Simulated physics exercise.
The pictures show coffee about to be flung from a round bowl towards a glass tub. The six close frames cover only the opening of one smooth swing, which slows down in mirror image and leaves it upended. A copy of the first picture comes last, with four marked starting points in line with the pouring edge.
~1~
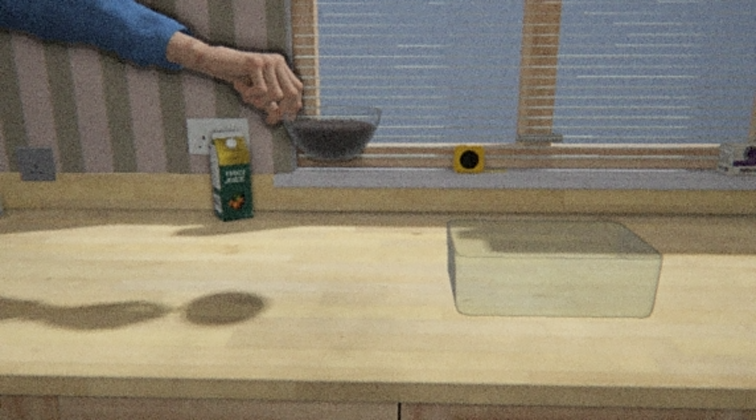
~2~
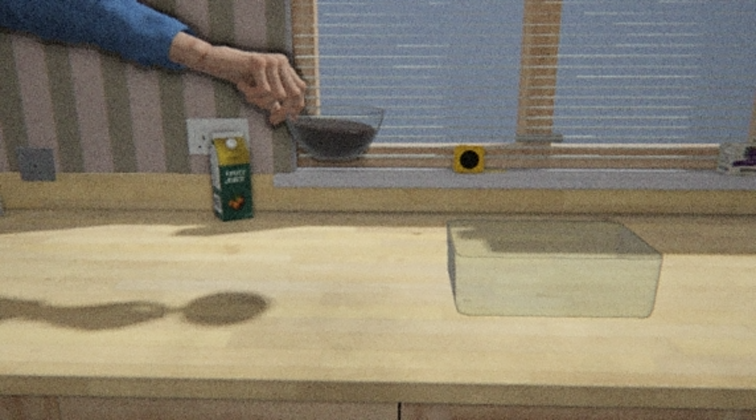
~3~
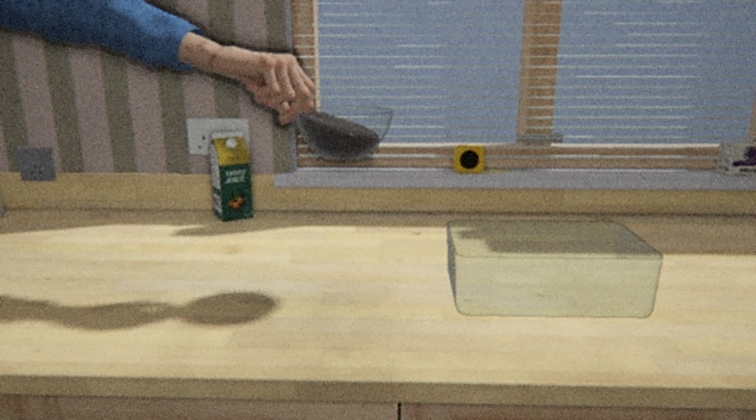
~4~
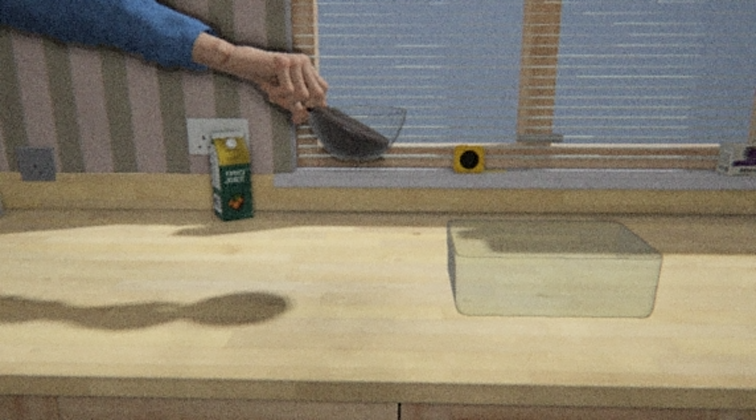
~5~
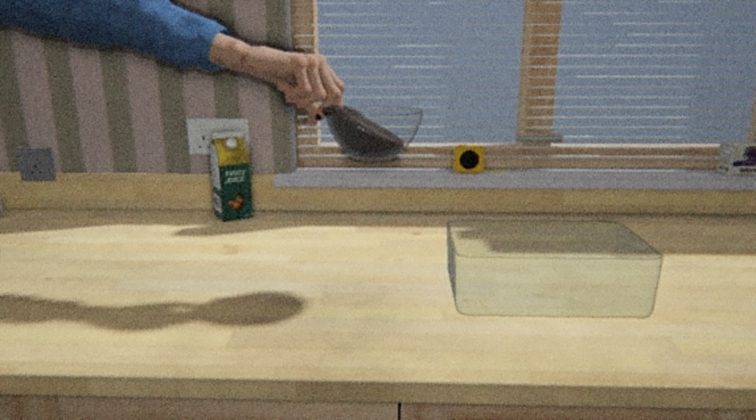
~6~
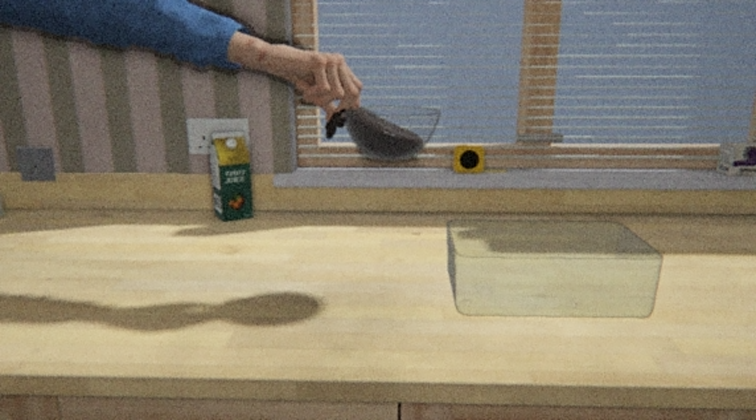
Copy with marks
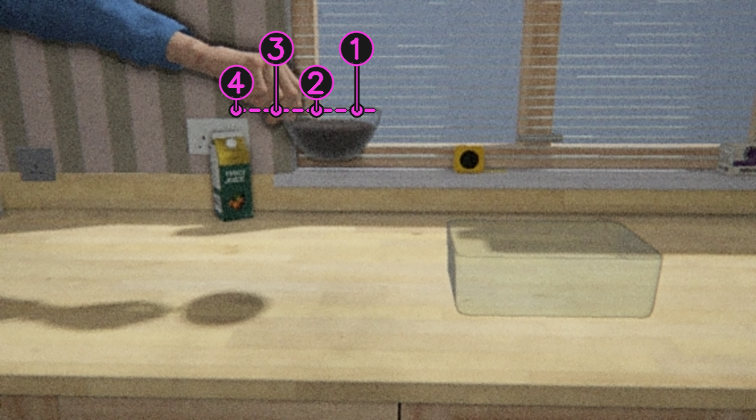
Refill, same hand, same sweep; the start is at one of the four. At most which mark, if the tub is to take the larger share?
Go for 2.
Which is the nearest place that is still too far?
3 it is.
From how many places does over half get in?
Two of them.
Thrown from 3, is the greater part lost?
Yes.
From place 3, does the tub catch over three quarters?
No, it does not.
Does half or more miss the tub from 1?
No, not at all.
On the marked copy, 1 at (356, 110); 2 at (316, 110); 3 at (276, 110); 4 at (236, 110).
For place 1, about 80 % lands in the tub, 10 % falls short and 9 % goes beside or beyond.
For place 2, about 65 % lands in the tub, 28 % falls short and 7 % goes beside or beyond.
For place 3, about 33 % lands in the tub, 63 % falls short and 4 % goes beside or beyond.
For place 4, about 0 % lands in the tub, 100 % falls short.
